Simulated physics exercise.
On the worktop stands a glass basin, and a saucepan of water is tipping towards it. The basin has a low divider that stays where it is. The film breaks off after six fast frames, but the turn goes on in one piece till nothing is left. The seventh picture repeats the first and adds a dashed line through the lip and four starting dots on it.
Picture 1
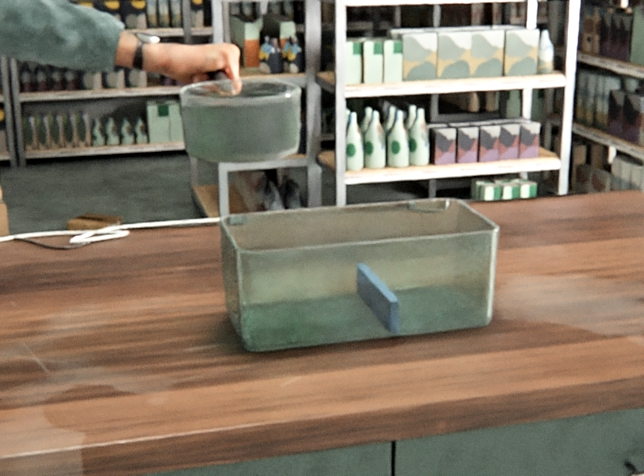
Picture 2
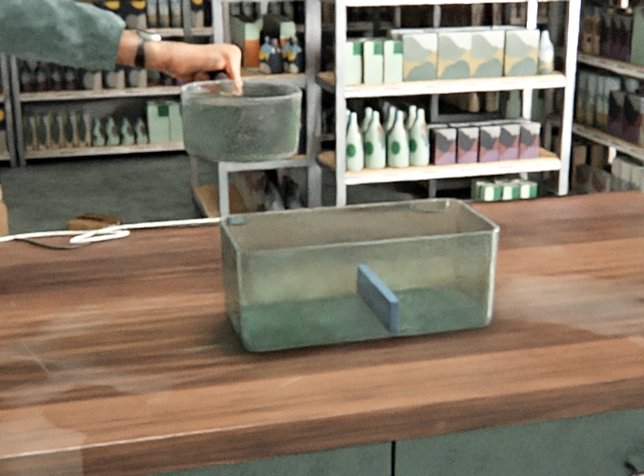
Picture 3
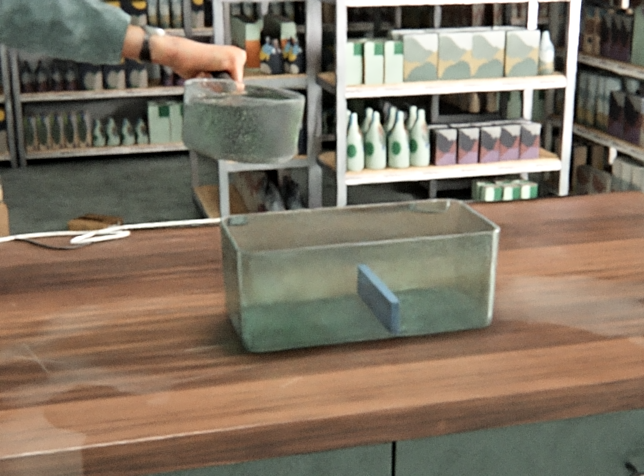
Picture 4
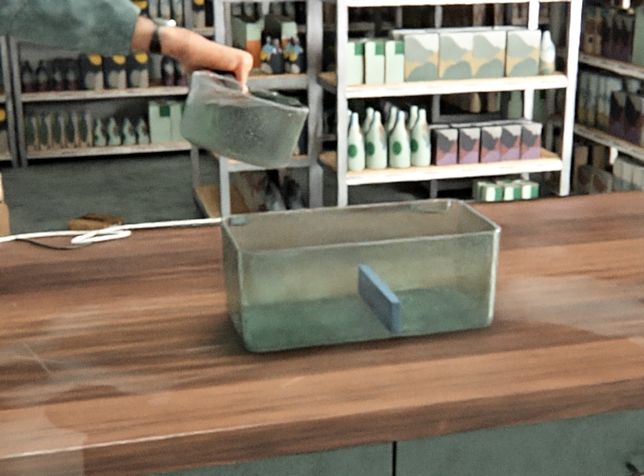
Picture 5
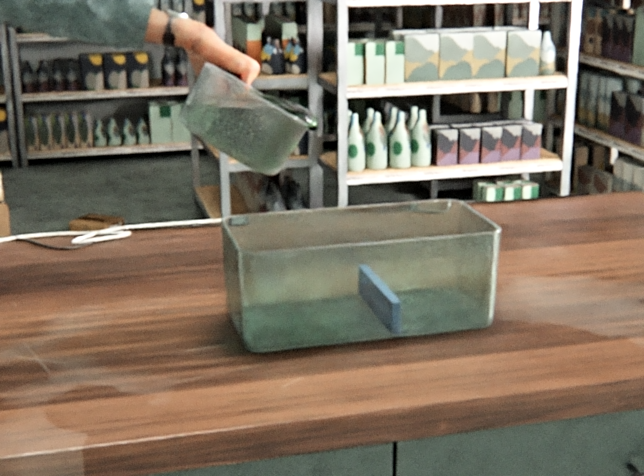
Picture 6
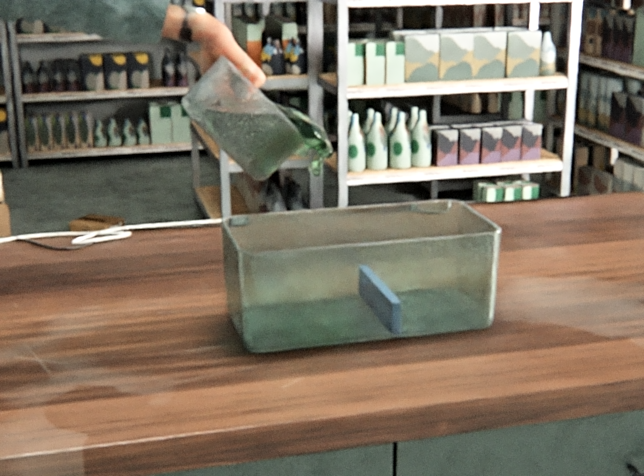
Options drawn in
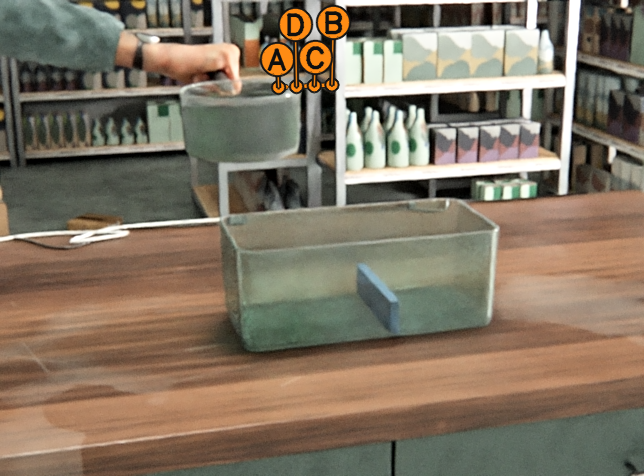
A hand tilting a saucepan of water rightward above a glass basin with a blue divider, water starting to slip over the lip.
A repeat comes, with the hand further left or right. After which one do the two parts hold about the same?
Go for B.
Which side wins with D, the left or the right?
More ends on the left.
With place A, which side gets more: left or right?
The left one.
In orange, A at (278, 87); B at (331, 84); C at (314, 85); D at (296, 86).
For place A, about 88 % ends left of the wall and 10 % right of it.
For place B, about 48 % ends left of the wall and 51 % right of it.
For place C, about 69 % ends left of the wall and 29 % right of it.
For place D, about 87 % ends left of the wall and 11 % right of it.
